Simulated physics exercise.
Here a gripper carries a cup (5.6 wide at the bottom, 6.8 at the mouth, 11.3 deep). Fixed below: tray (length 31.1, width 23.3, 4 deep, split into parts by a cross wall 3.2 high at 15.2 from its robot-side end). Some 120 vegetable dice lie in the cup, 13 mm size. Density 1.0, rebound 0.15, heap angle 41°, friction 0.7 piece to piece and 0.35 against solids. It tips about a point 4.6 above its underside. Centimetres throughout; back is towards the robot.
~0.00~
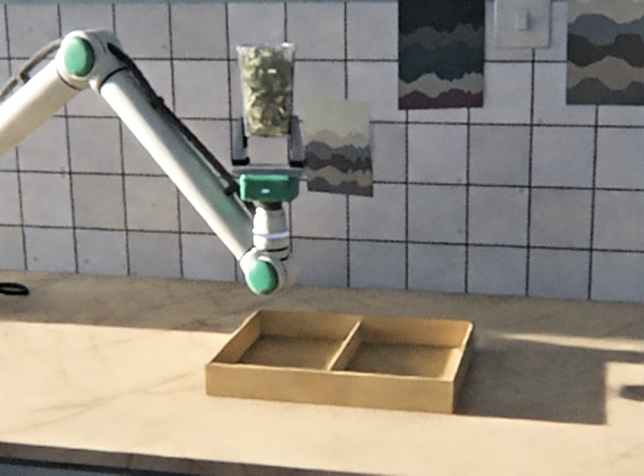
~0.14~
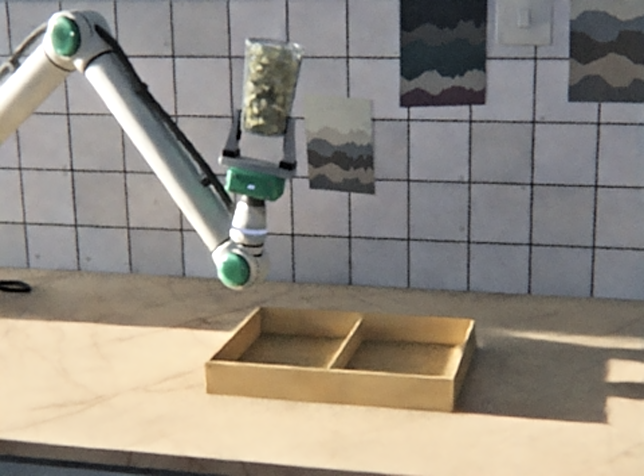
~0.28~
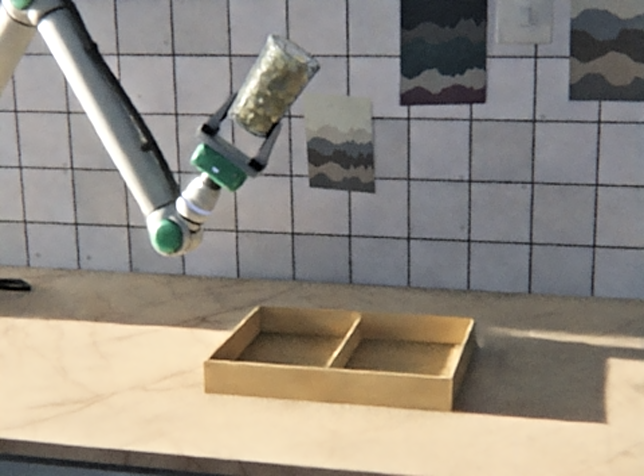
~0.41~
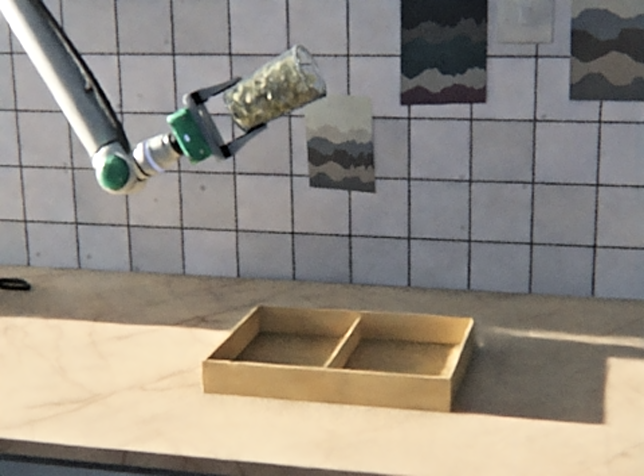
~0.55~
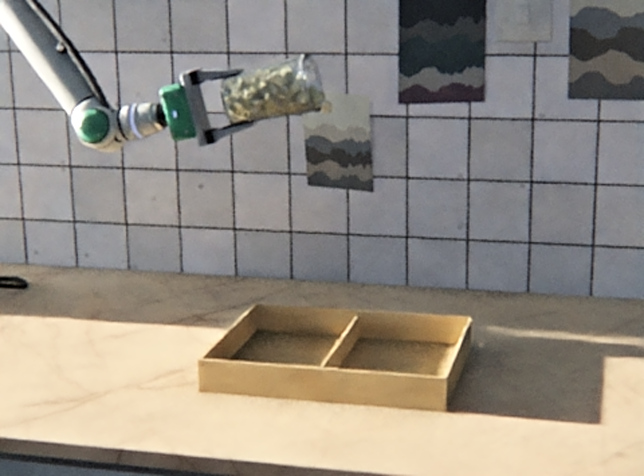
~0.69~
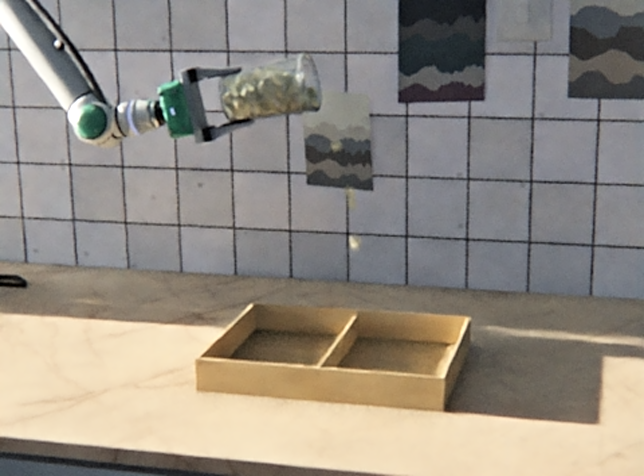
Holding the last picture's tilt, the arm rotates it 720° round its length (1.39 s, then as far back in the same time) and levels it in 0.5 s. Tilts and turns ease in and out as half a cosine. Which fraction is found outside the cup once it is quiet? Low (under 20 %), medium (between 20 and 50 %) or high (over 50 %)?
Outside the cup the share is medium, between 20 and 50 %.
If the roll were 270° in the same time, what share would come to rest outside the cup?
It would be near 20 per cent.
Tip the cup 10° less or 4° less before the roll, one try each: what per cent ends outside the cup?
Some 5 and 15 per cent.
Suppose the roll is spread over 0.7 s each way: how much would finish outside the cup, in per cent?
It would be near 10 per cent.
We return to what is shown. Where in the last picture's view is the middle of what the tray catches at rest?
Near (375, 360).
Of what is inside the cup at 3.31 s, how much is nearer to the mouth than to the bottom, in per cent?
Some 35 per cent.
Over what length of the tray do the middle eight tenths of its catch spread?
Roughly 12 cm.
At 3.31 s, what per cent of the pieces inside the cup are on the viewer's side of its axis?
About 65 per cent.
After 2.00 s, tipped 78°, highest piece 39 above the table; 101 in the cup, 22 in the far-side part, 2 in flight or on a rim.
After 3.31 s, tipped 78°, highest piece 39 above the table; 90 in the cup, 34 in the far-side part, 1 in flight or on a rim.
After 4.17 s, upright, highest piece 41 above the table; 88 in the cup, 37 in the far-side part.
After 4.87 s, upright, highest piece 41 above the table; 88 in the cup, 37 in the far-side part.
In the end, 88 in the cup, 37 in the far-side part. That is 30 % outside the cup.
